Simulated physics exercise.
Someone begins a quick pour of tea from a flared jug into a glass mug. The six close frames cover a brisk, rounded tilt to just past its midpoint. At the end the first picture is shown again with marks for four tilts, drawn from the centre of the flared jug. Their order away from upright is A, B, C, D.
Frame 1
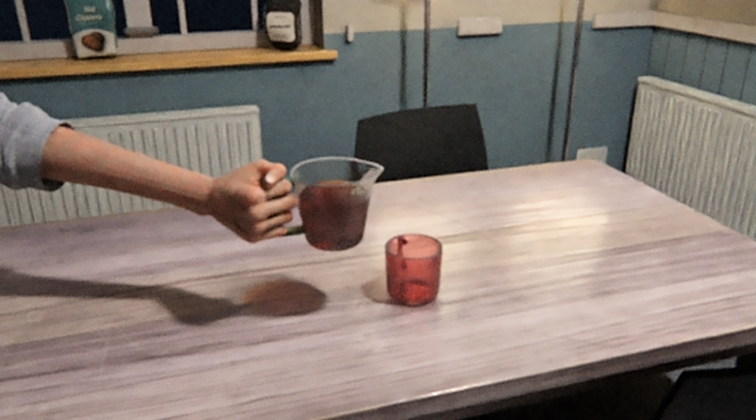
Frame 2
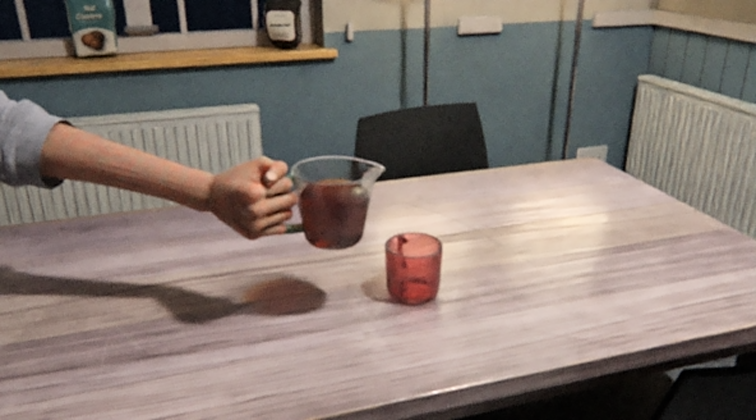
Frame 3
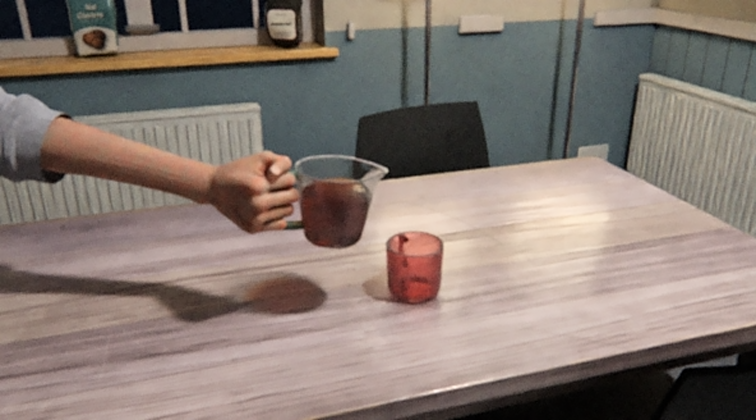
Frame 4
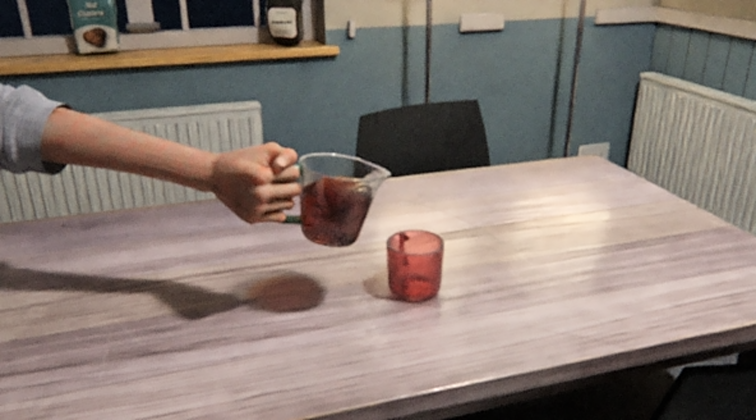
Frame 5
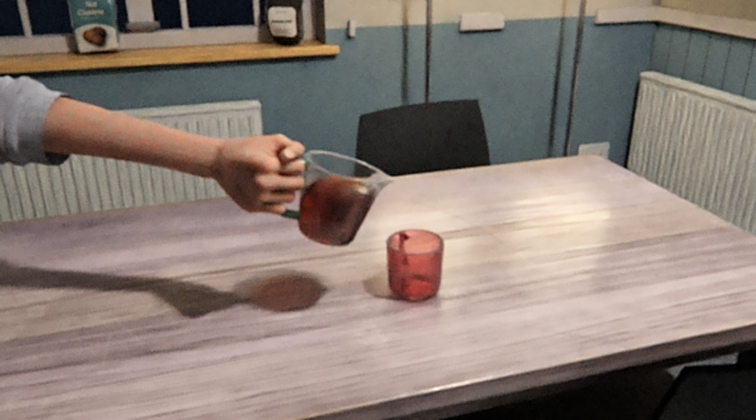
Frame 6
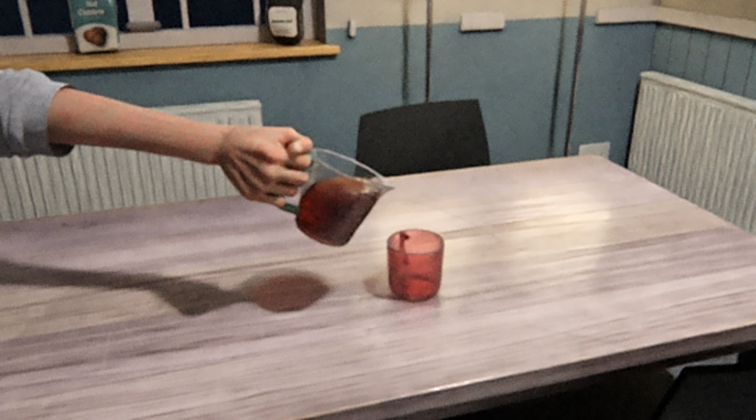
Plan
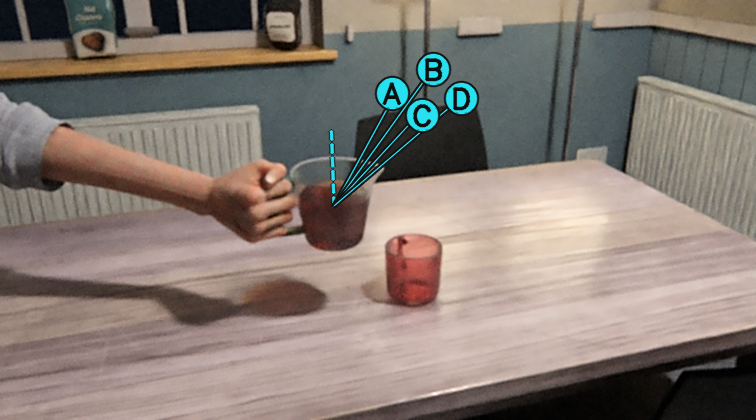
A hand holding a clear jug of dark reddish liquid gradually tilting it rightward above a red tumbler on a wooden table.
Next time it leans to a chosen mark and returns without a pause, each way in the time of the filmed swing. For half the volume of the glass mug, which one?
Use tilt D.
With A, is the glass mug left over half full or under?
Under.
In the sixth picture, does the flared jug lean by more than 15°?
Yes.
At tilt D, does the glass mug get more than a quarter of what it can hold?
Yes, clearly.
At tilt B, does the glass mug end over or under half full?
Under half.
On the marked copy, A at (386, 110); B at (422, 82); C at (407, 125); D at (447, 108).
For tilt A, the glass mug ends with about 4 % of what it can hold.
For tilt B, the glass mug ends with about 14 % of what it can hold.
For tilt C, the glass mug ends with about 30 % of what it can hold.
For tilt D, the glass mug ends with about 47 % of what it can hold.
